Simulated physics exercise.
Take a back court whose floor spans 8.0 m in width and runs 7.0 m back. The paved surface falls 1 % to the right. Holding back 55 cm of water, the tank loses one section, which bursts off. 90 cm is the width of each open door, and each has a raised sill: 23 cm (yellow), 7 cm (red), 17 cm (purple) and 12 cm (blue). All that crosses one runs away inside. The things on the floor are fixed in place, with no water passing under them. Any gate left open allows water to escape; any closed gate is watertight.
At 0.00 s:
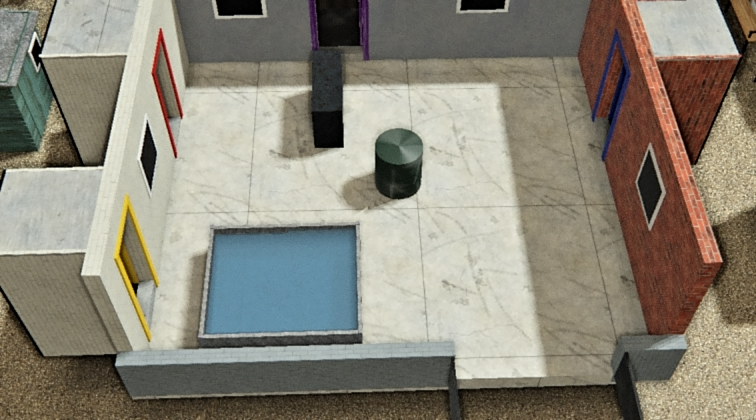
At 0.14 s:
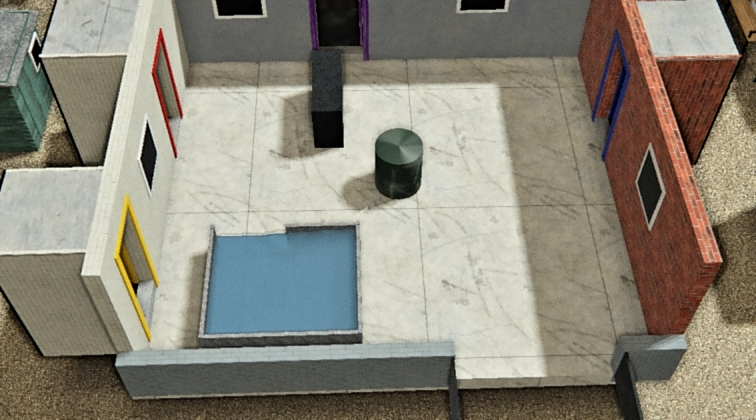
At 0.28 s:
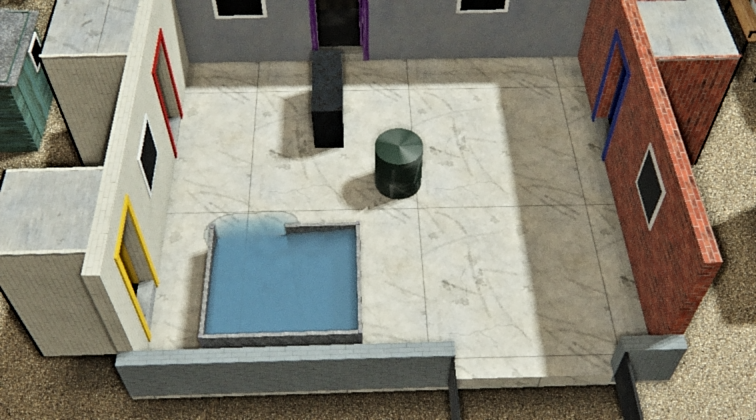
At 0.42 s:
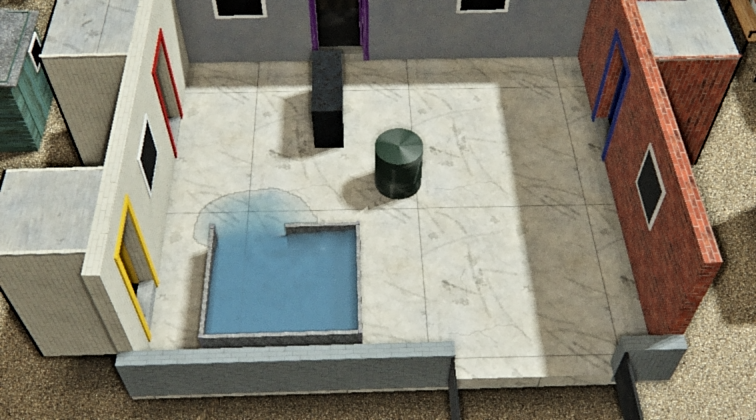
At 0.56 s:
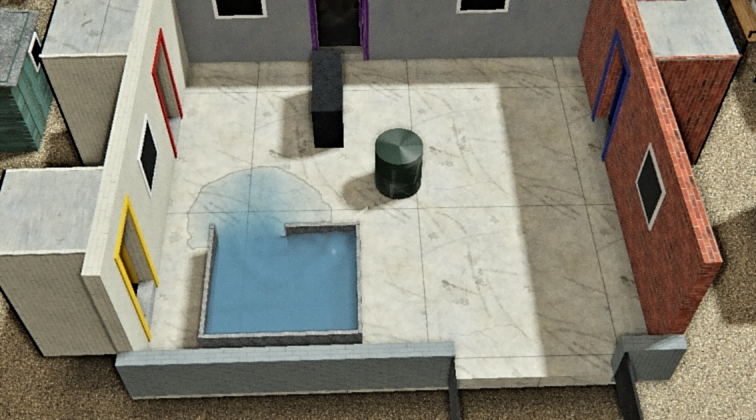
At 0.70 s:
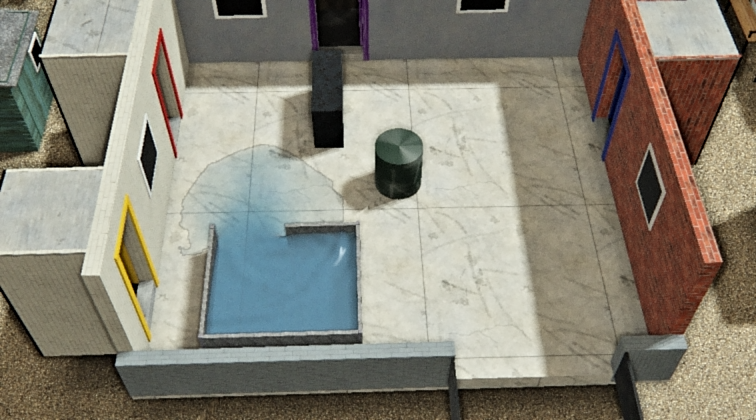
To begin with, still blue water fills a low rectangular tank in a walled court, near a green cylinder and a dark block. Then a section of the tank's far wall gives way, and water pours through the gap, fanning out across the pale floor in a widening, rounded sheet.
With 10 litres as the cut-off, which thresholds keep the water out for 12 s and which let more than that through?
As I see it, yellow door: Less than stated; red door: More than stated; purple door: Less than stated; blue door: Less than stated.
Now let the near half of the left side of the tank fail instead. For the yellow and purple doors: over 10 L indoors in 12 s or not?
Short answer, against that limit: Yellow overshoots, purple is fine.
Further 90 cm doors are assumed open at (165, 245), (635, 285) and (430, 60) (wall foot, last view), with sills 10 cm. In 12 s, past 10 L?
The first one doesn't reach it, the second one doesn't reach it, and the third one doesn't reach it.
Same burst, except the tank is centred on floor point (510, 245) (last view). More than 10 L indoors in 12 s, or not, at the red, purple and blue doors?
Against the limit, the red door stays within it, the purple door stays within it and the blue door stays within it.
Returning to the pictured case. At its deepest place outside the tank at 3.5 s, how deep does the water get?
Around 28 centimetres.
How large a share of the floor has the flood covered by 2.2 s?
I'd say around 25 %.
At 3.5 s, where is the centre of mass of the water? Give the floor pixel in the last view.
I'd put it close to (274, 199).
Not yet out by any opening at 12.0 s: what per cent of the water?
Roughly 96 per cent is still there.
After 1.4 s water covers 20 % of the floor and is deepest (30 cm) near (238, 239); yellow door not reached, red door 3 cm at the sill, 0 L in, purple door not reached, blue door not reached.
After 2.2 s water covers 25 % of the floor and is deepest (26 cm) near (238, 239); yellow door not reached, red door 12 cm at the sill, 5 L in, purple door 6 cm at the sill, 0 L in, blue door not reached.
After 3.5 s water covers 35 % of the floor and is deepest (28 cm) near (214, 86); yellow door not reached, red door 10 cm at the sill, 18 L in, purple door 11 cm at the sill, 0 L in, blue door not reached.
After 7.0 s water covers 55 % of the floor and is deepest (16 cm) near (225, 67); yellow door 1 cm at the sill, 0 L in, red door 13 cm at the sill, 65 L in, purple door 9 cm at the sill, 1 L in, blue door 9 cm at the sill, 0 L in.
After 12.0 s water covers 90 % of the floor and is deepest (11 cm) near (584, 86); yellow door 2 cm at the sill, 0 L in, red door 6 cm at the sill, 89 L in, purple door 6 cm at the sill, 1 L in, blue door 9 cm at the sill, 0 L in.
